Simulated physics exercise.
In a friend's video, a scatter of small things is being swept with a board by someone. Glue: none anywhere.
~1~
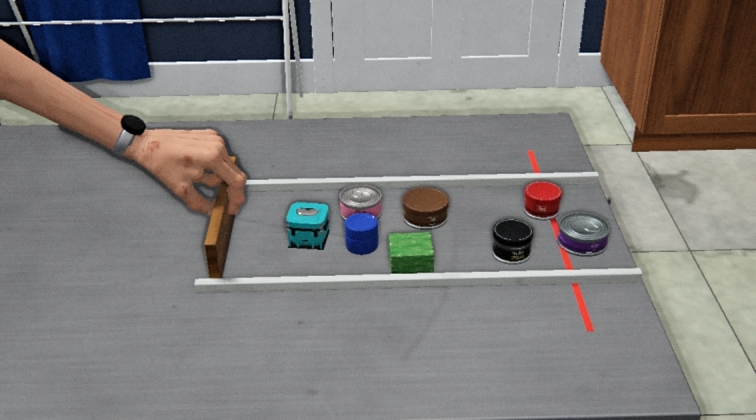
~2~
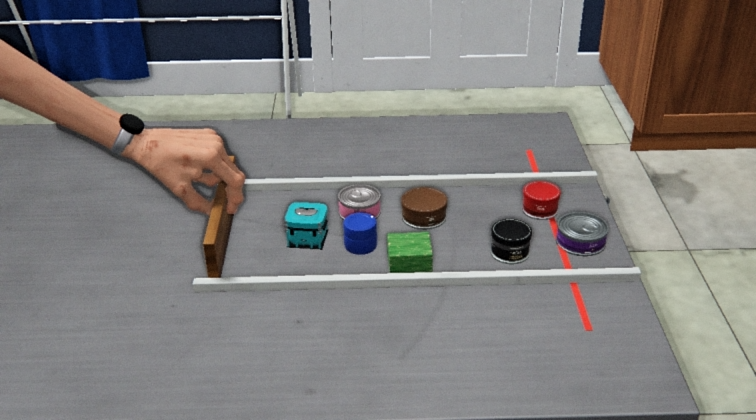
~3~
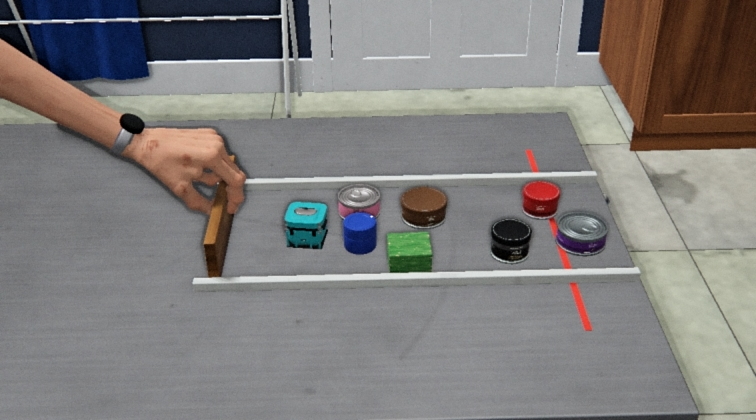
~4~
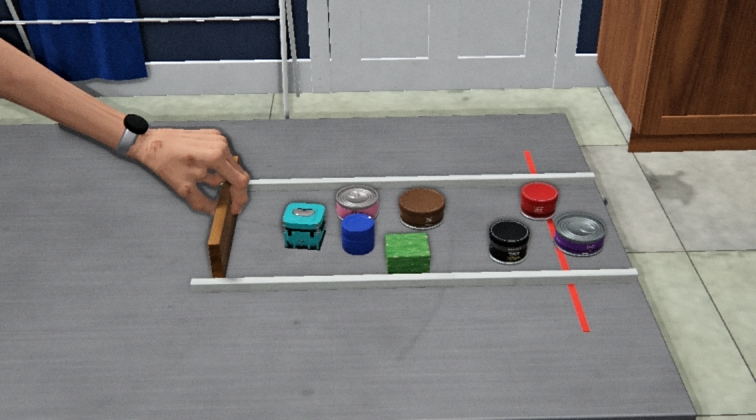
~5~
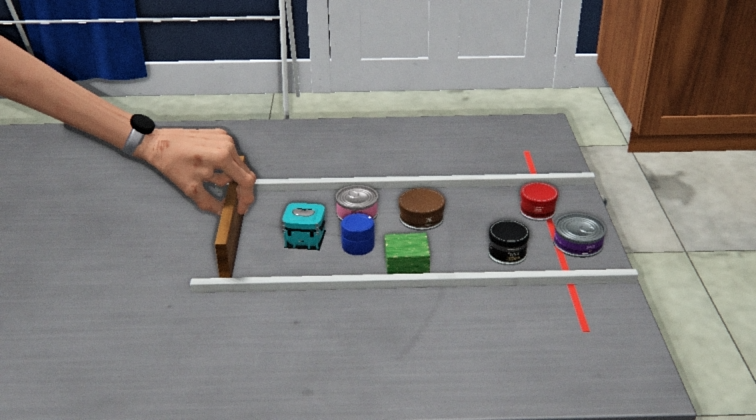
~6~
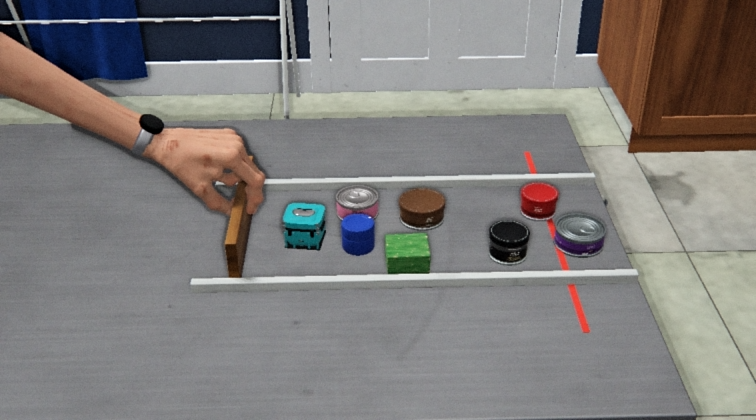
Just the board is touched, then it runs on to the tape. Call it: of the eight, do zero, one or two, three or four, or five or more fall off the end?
One or two fall off.
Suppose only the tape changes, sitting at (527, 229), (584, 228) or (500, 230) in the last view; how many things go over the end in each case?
1, 5, 0.
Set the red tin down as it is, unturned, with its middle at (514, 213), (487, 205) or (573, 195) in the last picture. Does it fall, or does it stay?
Going place by place, the red tin ends up off; ends up off; sits tight.
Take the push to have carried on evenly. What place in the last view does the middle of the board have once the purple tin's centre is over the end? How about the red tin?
When the purple tin crosses, the middle is near (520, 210); when the red tin crosses, near (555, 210).
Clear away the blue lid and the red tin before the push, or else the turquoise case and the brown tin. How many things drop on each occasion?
First 1, then 1.
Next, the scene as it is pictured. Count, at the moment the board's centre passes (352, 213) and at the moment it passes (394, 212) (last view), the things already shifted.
4 by the first point, 5 by the second.
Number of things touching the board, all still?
All in all, 3.
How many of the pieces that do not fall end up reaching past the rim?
So the number is 4.
Soon after, none off yet; purple tin at rest near (580, 235); red tin at rest near (539, 202); black pot at rest near (509, 243).
After that, none off yet; purple tin at rest near (580, 235); red tin displaced a little near (553, 201); black pot displaced about its own width near (535, 250).
In the end, the number that fall off is one or two; gone, purple tin.
